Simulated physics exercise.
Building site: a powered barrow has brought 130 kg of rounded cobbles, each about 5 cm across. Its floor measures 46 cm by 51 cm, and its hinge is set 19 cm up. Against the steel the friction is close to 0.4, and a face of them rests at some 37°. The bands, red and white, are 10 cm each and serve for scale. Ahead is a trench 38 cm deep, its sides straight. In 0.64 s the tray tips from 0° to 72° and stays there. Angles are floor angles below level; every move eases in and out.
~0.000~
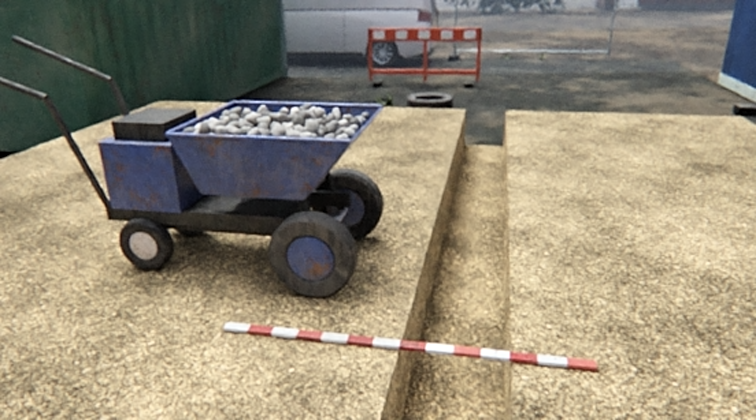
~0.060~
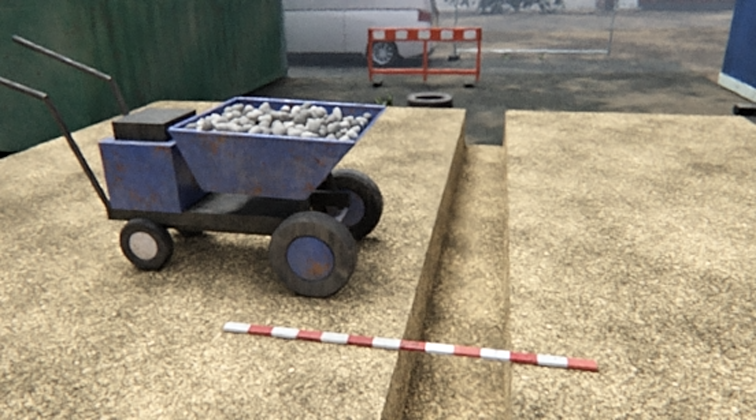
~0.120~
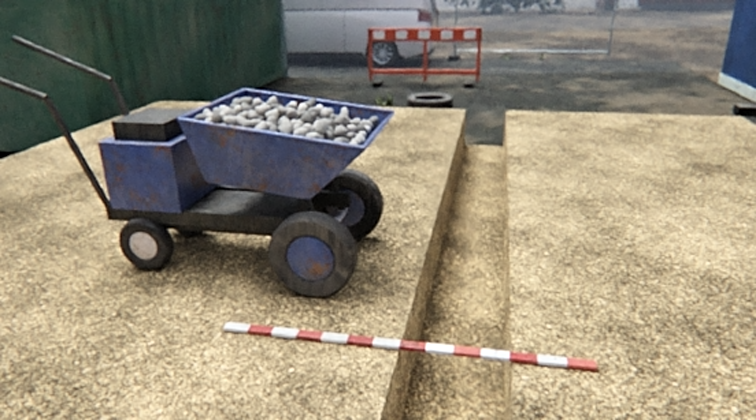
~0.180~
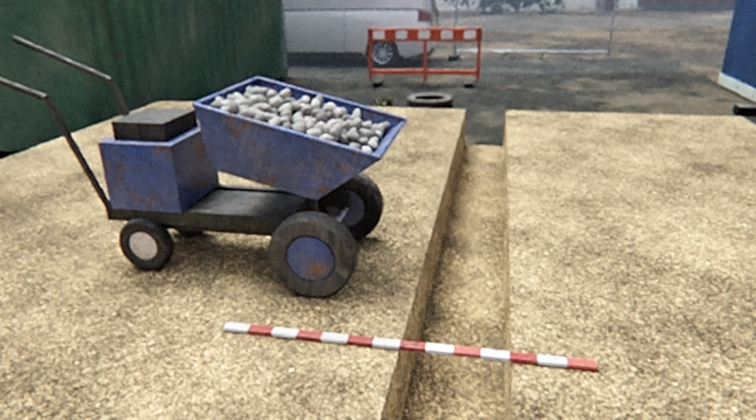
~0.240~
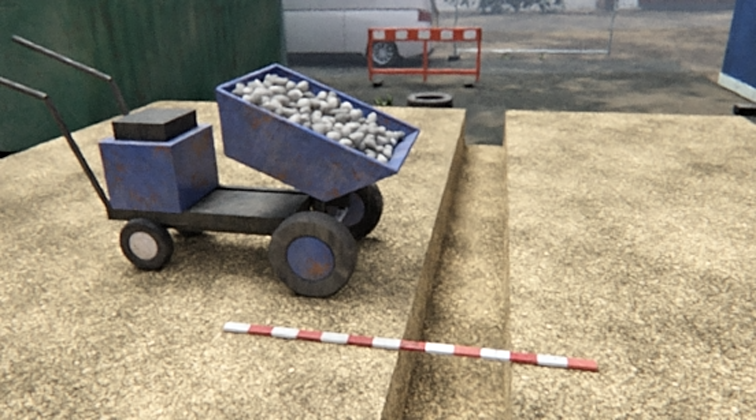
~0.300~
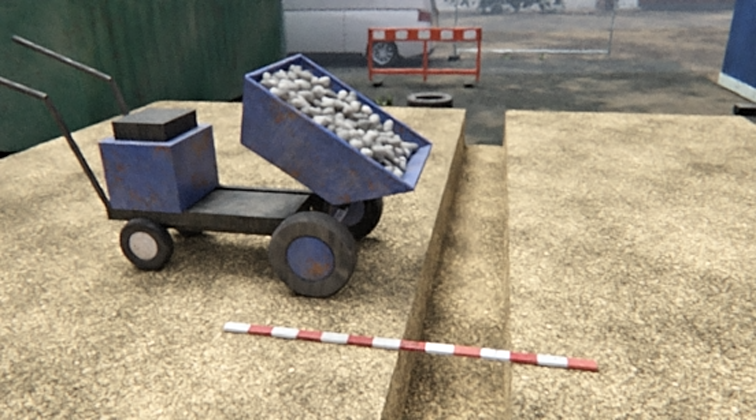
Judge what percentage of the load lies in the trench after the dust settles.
About 69 %.
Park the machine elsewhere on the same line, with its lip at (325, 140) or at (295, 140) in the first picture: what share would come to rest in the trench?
From the first spot near 90, from the second near 100 per cent.
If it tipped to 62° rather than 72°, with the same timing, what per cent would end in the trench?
It would come to about 70 percent.
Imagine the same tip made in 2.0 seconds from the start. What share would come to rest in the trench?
Around 90 per cent would end in the trench.
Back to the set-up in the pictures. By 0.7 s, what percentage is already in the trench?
About 35 per cent by then.
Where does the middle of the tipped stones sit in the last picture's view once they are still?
Their middle ends up near (489, 329).
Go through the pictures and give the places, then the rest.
The first frame shows lip at (350, 142), floor tilted 0°, highest stones at (288, 114).
In the second frame, the tray is at 2°, its lip at (354, 144); the top of the load is at (272, 113); the stones move at 0.4 m/s on average.
In the third frame, the tray is at 7°, its lip at (365, 149); the top of the load is at (260, 107); the stones move at 0.8 m/s on average.
In the fourth frame, the tray is at 14°, its lip at (380, 158); the top of the load is at (253, 96); the stones move at 1.2 m/s on average.
In the fifth frame, the tray is at 23°, its lip at (397, 172); the top of the load is at (272, 85); the stones move at 1.4 m/s on average.
The sixth frame shows lip at (413, 190), floor tilted 33°, highest stones at (293, 77); the stones move at 1.5 m/s on average.
After 0.5 s the floor is at 61°; 100 % in the tray; the foremost stones are at (444, 213).
After 0.7 s the floor is at 72°; 57 % in the tray, 36 % in the trench, 7 % past the trench; the foremost stones are at (534, 268).
After 1.1 s the floor is at 72°; 13 % in the tray, 56 % in the trench, 31 % past the trench; the foremost stones are at (728, 301).
After 3.0 s the floor is at 72°; 0 % in the tray, 69 % in the trench, 31 % past the trench; the foremost stones are past the picture's edge.
